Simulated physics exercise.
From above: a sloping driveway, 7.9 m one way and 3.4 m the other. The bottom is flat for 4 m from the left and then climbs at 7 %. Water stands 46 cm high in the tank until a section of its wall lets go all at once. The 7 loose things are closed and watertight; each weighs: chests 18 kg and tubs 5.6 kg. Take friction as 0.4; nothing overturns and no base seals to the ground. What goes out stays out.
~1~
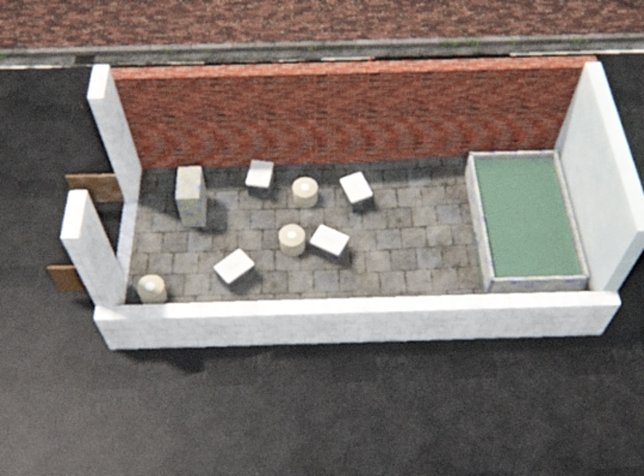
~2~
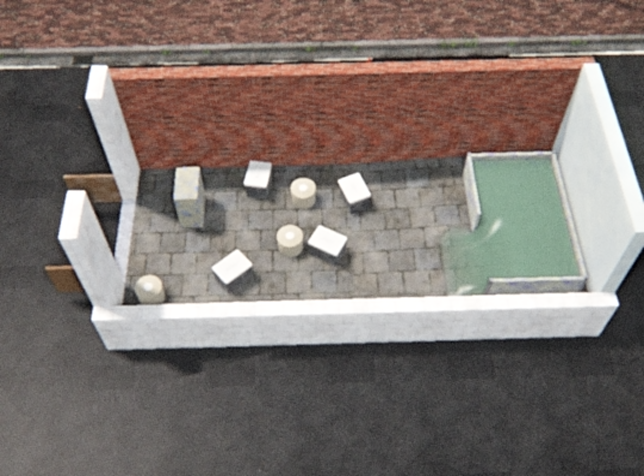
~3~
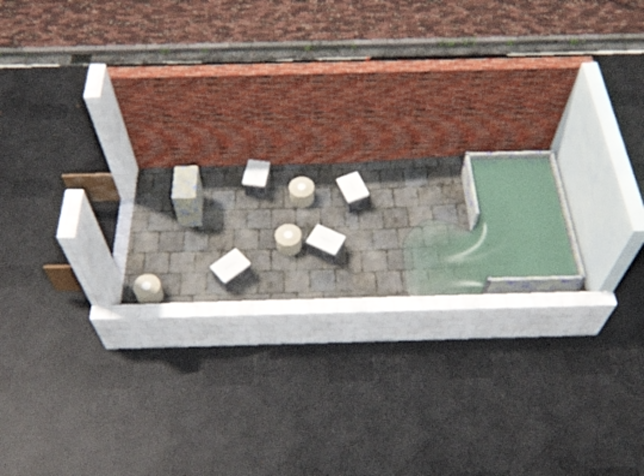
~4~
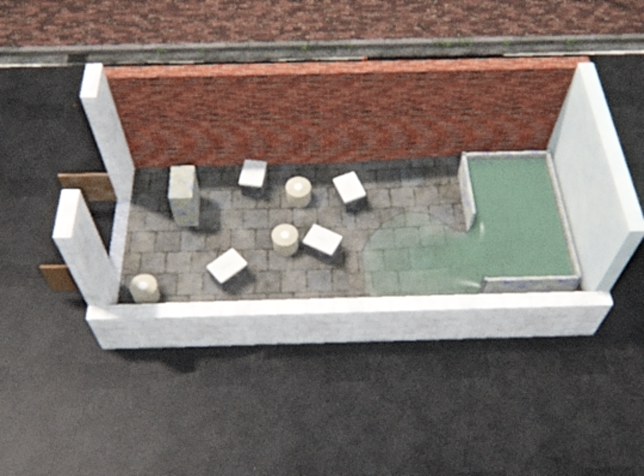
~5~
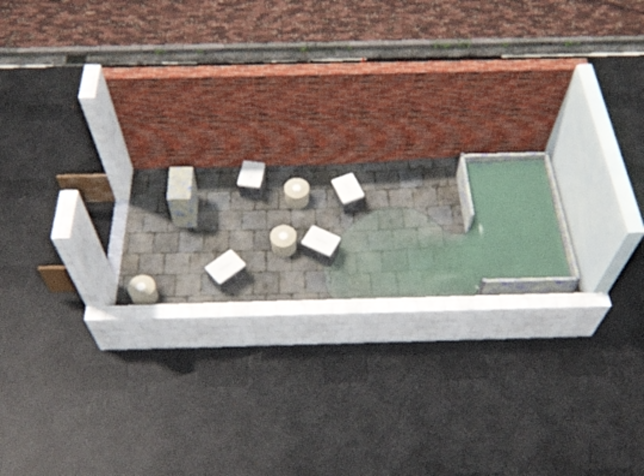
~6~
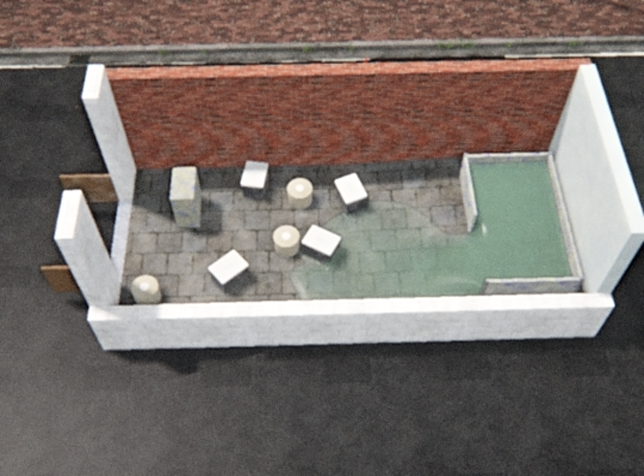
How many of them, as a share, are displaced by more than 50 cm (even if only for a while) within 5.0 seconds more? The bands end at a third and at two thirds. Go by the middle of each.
That comes to from one to two thirds.
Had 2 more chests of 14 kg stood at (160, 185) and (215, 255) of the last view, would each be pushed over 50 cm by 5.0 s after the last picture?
In that order: Short of it, over.
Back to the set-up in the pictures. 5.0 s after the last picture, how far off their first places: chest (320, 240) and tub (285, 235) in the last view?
In turn: Washed out, 150 cm.
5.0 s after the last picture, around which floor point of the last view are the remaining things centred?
Near (285, 194).
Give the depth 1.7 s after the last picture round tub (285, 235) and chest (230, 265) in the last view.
Roughly 8 and 5 cm.
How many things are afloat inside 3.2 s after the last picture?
I count 2.
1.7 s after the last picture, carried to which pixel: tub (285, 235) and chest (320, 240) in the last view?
Around (210, 207) and (220, 227).
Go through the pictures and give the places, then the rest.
The first picture shows a chest at (330, 239), on the bottom; a chest at (358, 187) rests on the ground; water covers 3.9 m2; 0 of 7 have shifted.
The second picture shows a chest at (328, 240) rests on the ground; a chest at (356, 187), on the bottom; 4.8 m2 under water; 0 of 7 have shifted.
The third picture shows a chest at (326, 239), on the bottom; a chest at (354, 186) rests on the ground; 6.0 m2 under water; 0 of 7 have shifted.
The fourth picture shows a chest at (323, 239), on the bottom; a chest at (351, 186), on the bottom; 7.3 m2 under water; 0 of 7 have shifted.
The fifth picture shows a chest at (321, 240), on the bottom; a chest at (349, 188), on the bottom; water covers 8.6 m2; 0 of 7 have shifted.
The sixth picture shows a chest at (321, 240), on the bottom, 5 cm from its start; a chest at (352, 188) rests on the ground; 9.7 m2 under water; 1 of 7 have shifted.
Then, 0.4 s after the last picture 0 of 7 are over 50 cm from their spots; 0 afloat.
Then, 1.7 s after the last picture 4 of 7 are over 50 cm from their spots; 2 afloat.
Then, 3.2 s after the last picture 4 of 7 are over 50 cm from their spots; 2 afloat.
Then, 5.0 s after the last picture 4 of 7 are over 50 cm from their spots, and 4 have been at some point; 1 afloat.
